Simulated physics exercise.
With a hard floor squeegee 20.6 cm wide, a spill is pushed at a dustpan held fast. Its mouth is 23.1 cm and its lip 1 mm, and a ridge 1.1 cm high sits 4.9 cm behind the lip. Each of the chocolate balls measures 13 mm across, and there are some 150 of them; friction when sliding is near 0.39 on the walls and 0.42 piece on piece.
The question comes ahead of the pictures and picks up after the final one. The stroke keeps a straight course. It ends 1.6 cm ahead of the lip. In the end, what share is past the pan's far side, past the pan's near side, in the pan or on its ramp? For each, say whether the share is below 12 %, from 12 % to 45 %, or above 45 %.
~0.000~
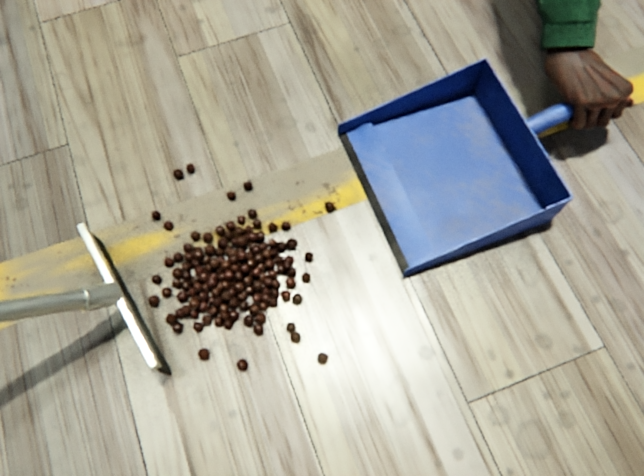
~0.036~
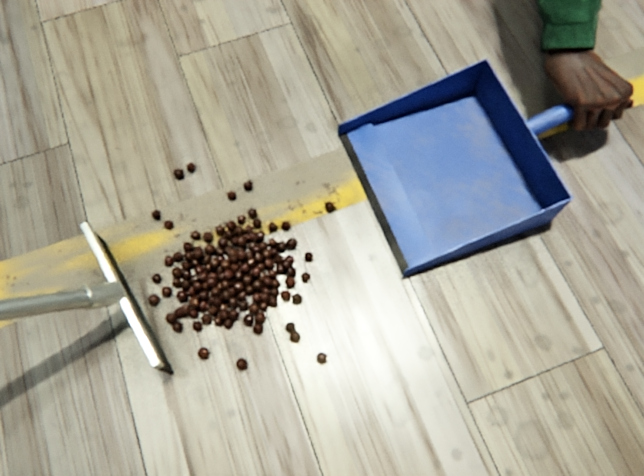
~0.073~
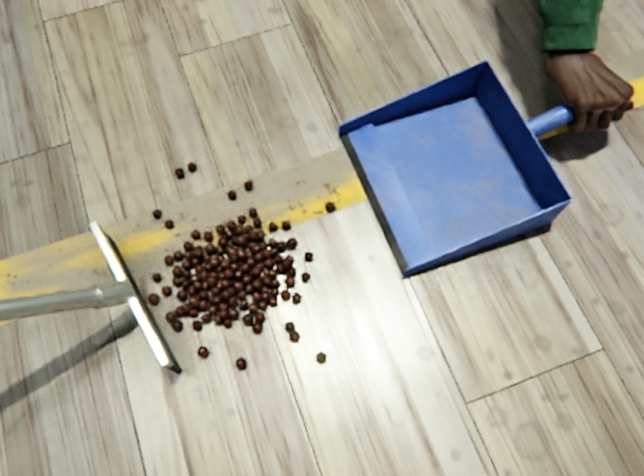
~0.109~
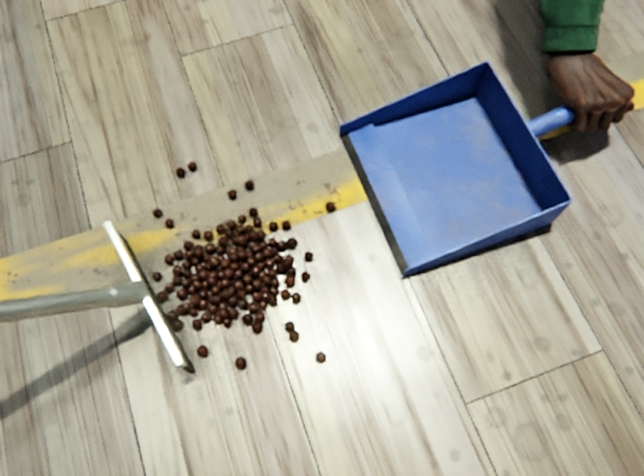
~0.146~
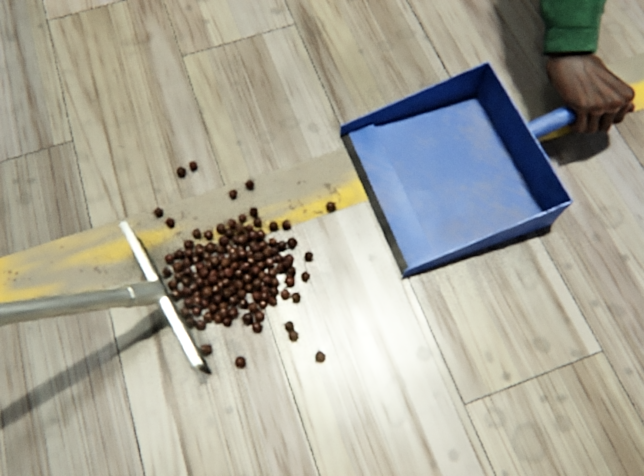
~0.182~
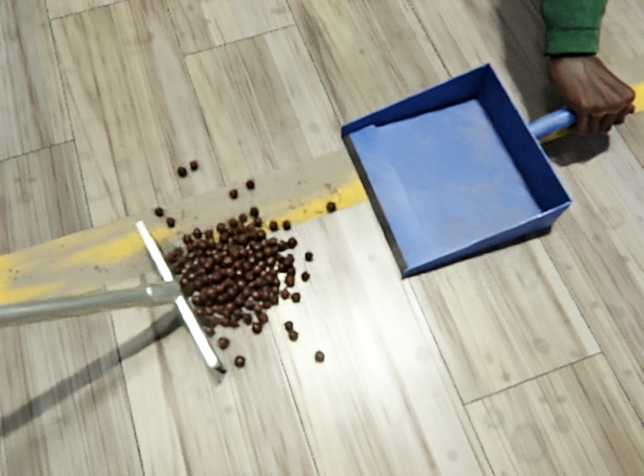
In order: Past the pan's far side: Low. Past the pan's near side: Medium. In the pan or on its ramp: Low.
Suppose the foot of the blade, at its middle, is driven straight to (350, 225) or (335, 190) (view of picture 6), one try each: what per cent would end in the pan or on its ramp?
Some 35 per cent on the first try, 40 per cent on the second.
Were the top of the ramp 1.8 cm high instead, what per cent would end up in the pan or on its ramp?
In that case some 5 per cent.
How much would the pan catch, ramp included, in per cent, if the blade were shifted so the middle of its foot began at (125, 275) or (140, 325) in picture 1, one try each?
Around 15 percent, then around 5 percent.
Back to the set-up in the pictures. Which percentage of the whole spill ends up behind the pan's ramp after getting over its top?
Around 0 in a hundred.
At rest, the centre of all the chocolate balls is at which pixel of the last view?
Somewhere near (352, 227) in the last picture.
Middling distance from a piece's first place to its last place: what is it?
Median: Approx. 14 cm.
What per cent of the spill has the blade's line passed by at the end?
Estimate: Near 40 %.
Then, at 0.42 s, middle of the blade 16 cm from the lip; 0 % over the lip, far side 0 %, near side 15 %.
Then, at 0.58 s, middle of the blade 8 cm from the lip; 0 % over the lip, far side 0 %, near side 20 %.
After 0.87 s, middle of the blade 4 cm from the lip; 5 % over the lip, far side 0 %, near side 25 %.
By 1.5 s all is still; far side 0 %, near side 25 %, pan 5 %, in front of the lip or behind the blade 70 %.
